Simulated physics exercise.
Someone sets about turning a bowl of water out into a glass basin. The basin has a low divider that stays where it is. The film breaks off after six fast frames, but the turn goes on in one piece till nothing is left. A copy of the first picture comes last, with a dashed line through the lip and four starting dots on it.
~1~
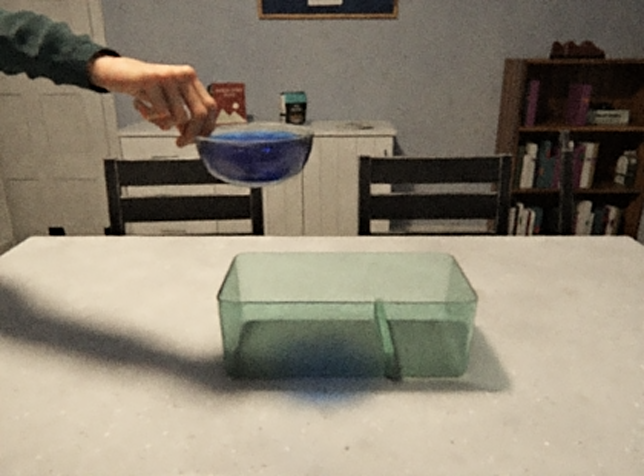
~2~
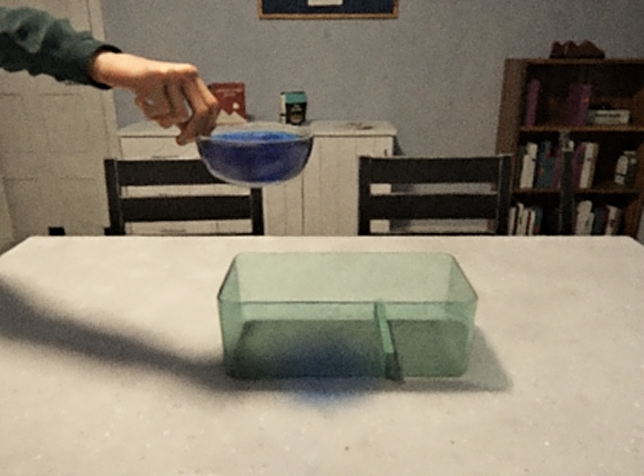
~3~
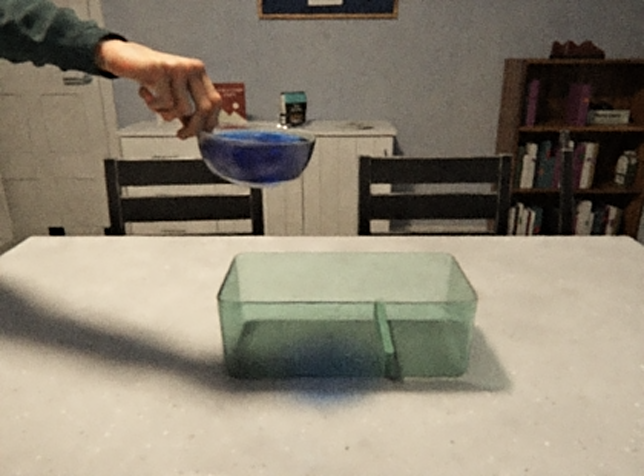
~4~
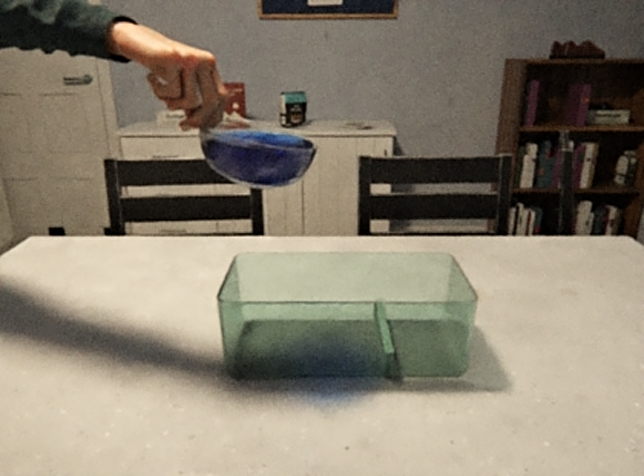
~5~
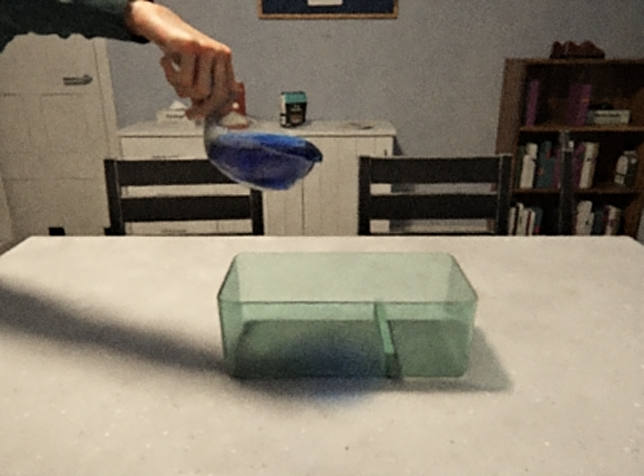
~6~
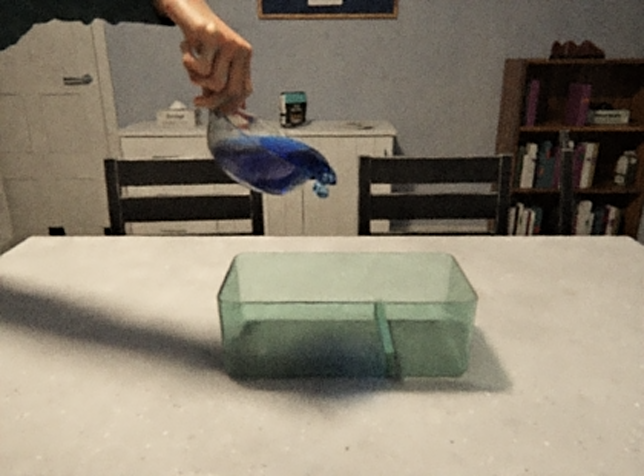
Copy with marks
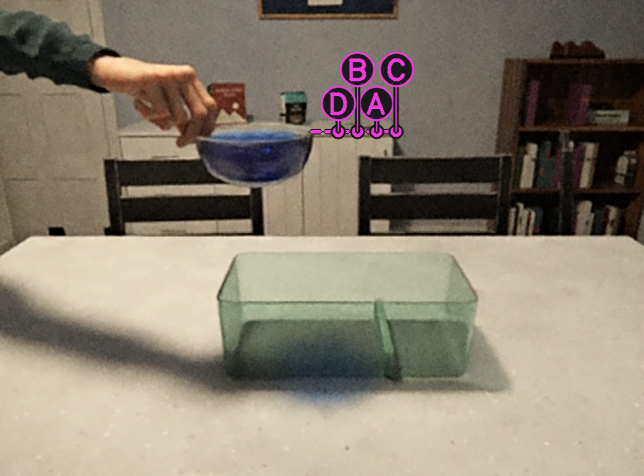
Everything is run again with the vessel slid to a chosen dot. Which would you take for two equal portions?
Dot D does it best.
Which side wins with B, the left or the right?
The right one.
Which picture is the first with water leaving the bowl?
Picture 5.
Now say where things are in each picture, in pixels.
Upright, lip at (311, 131); basin from (226, 372) to (466, 373); top of the wall at (383, 322); nothing has left yet.
Upright, lip at (312, 133); nothing has left yet.
Tipped about 6°, lip at (313, 138); nothing has left yet.
Tipped about 14°, lip at (315, 145); nothing has left yet.
Tipped about 24°, lip at (316, 156); water is over the lip, down to (320, 159).
Tipped about 35°, lip at (315, 168); water is over the lip, down to (323, 194).
On the marked copy, A at (376, 131); B at (357, 131); C at (396, 131); D at (338, 131).
For dot A, about 26 % ends left of the wall and 72 % right of it.
For dot B, about 33 % ends left of the wall and 65 % right of it.
For dot C, about 32 % ends left of the wall and 66 % right of it.
For dot D, about 50 % ends left of the wall and 48 % right of it.
